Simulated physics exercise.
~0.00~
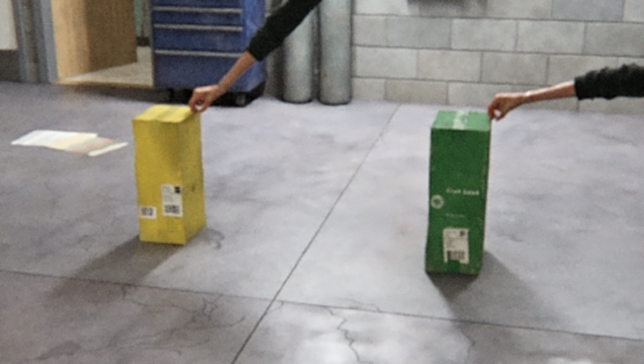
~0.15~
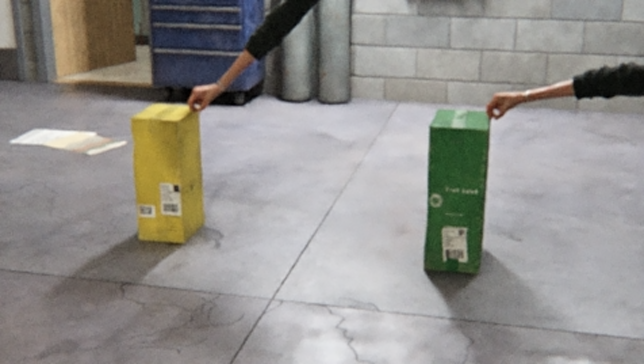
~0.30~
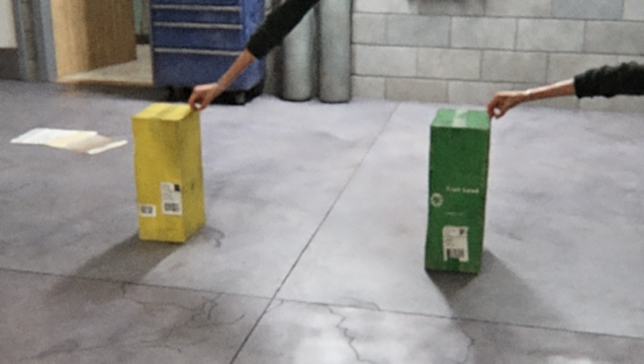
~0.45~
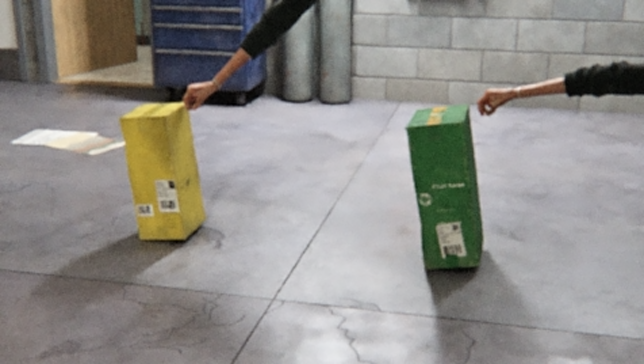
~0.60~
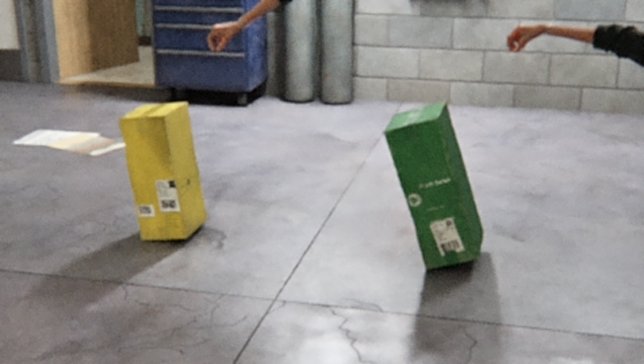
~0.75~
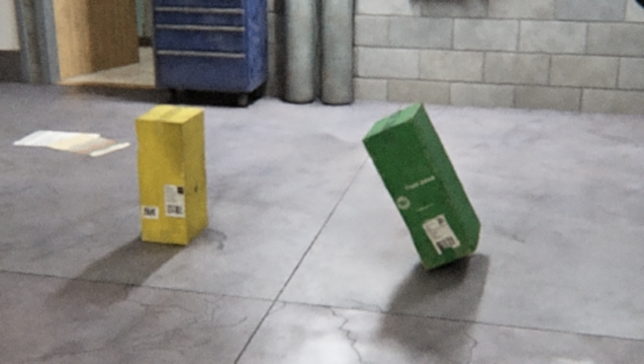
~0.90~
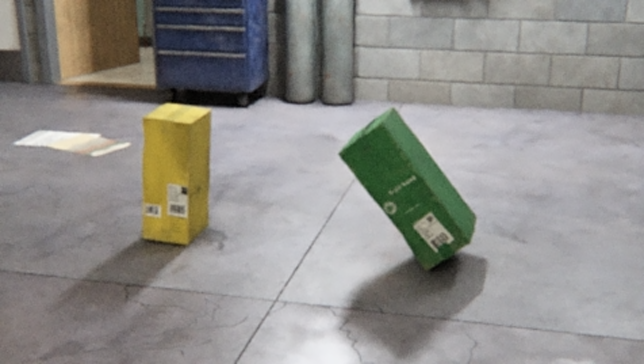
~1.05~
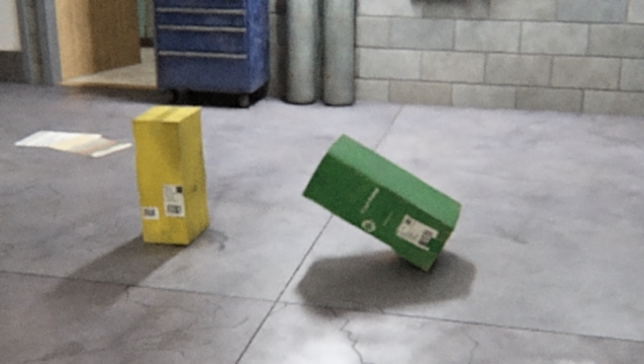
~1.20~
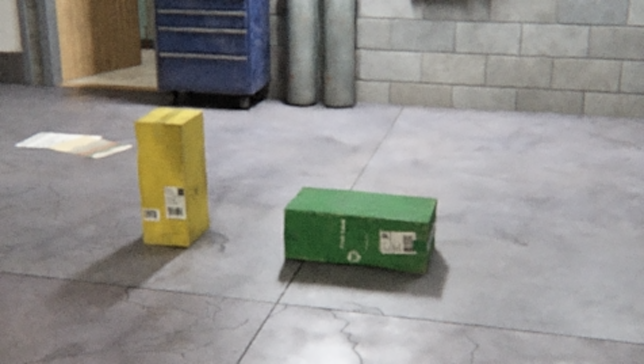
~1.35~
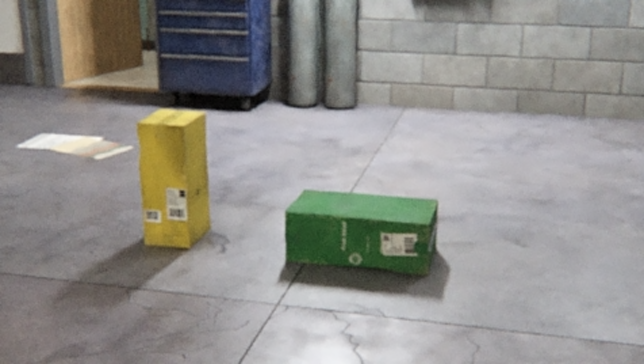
Green box tipping left and falling onto its side after two hands let go, while a yellow box rocks slightly and stays upright.
